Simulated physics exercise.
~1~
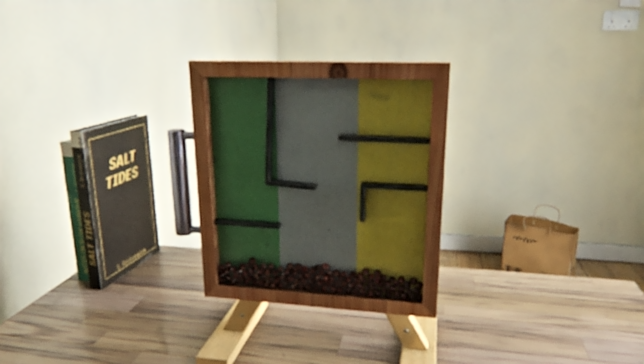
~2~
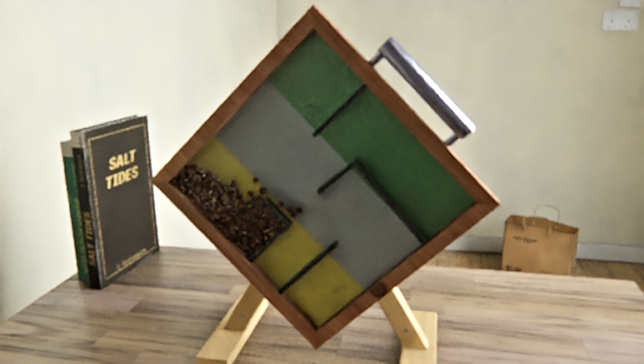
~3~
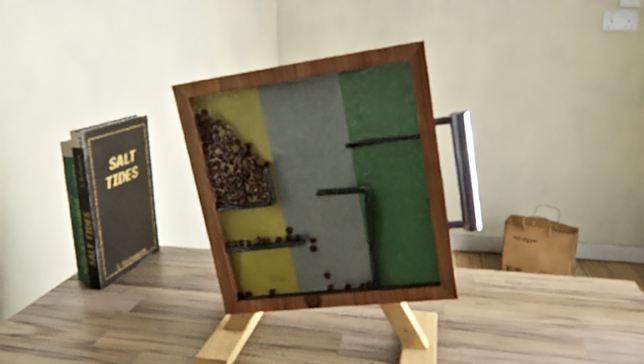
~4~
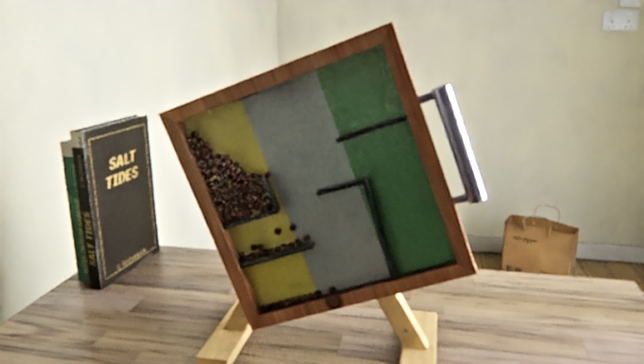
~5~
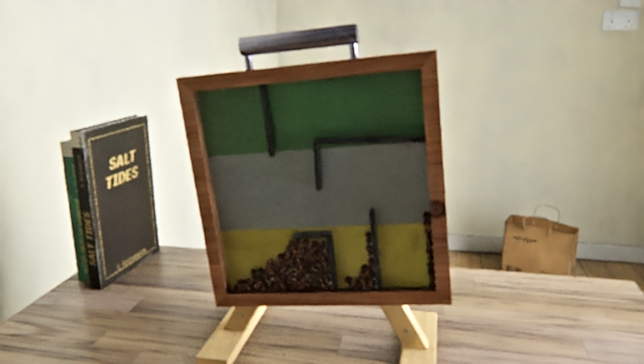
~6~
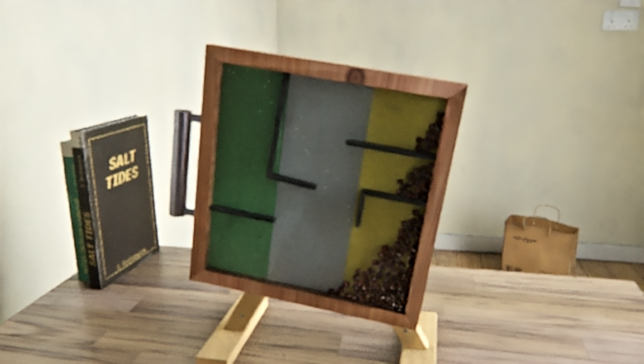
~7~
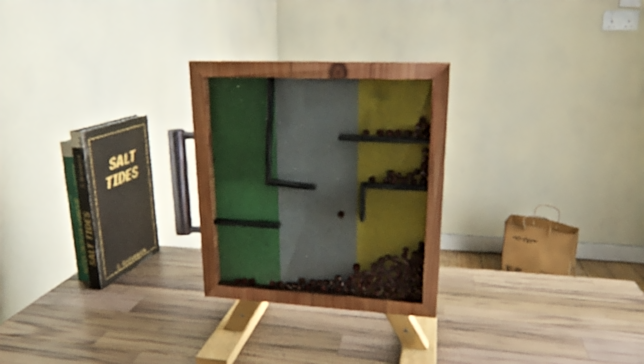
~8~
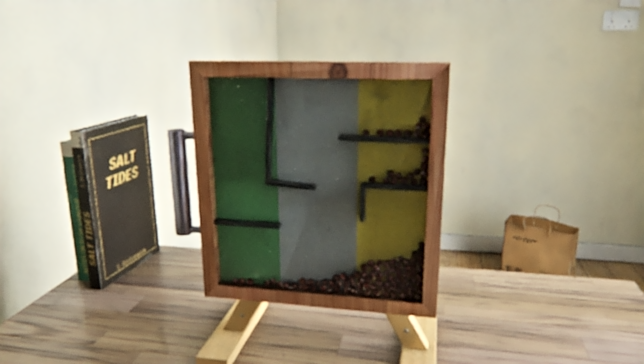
On a wooden tabletop, a framed case of dark beads turns over and swings back level, beads settling mostly in yellow.
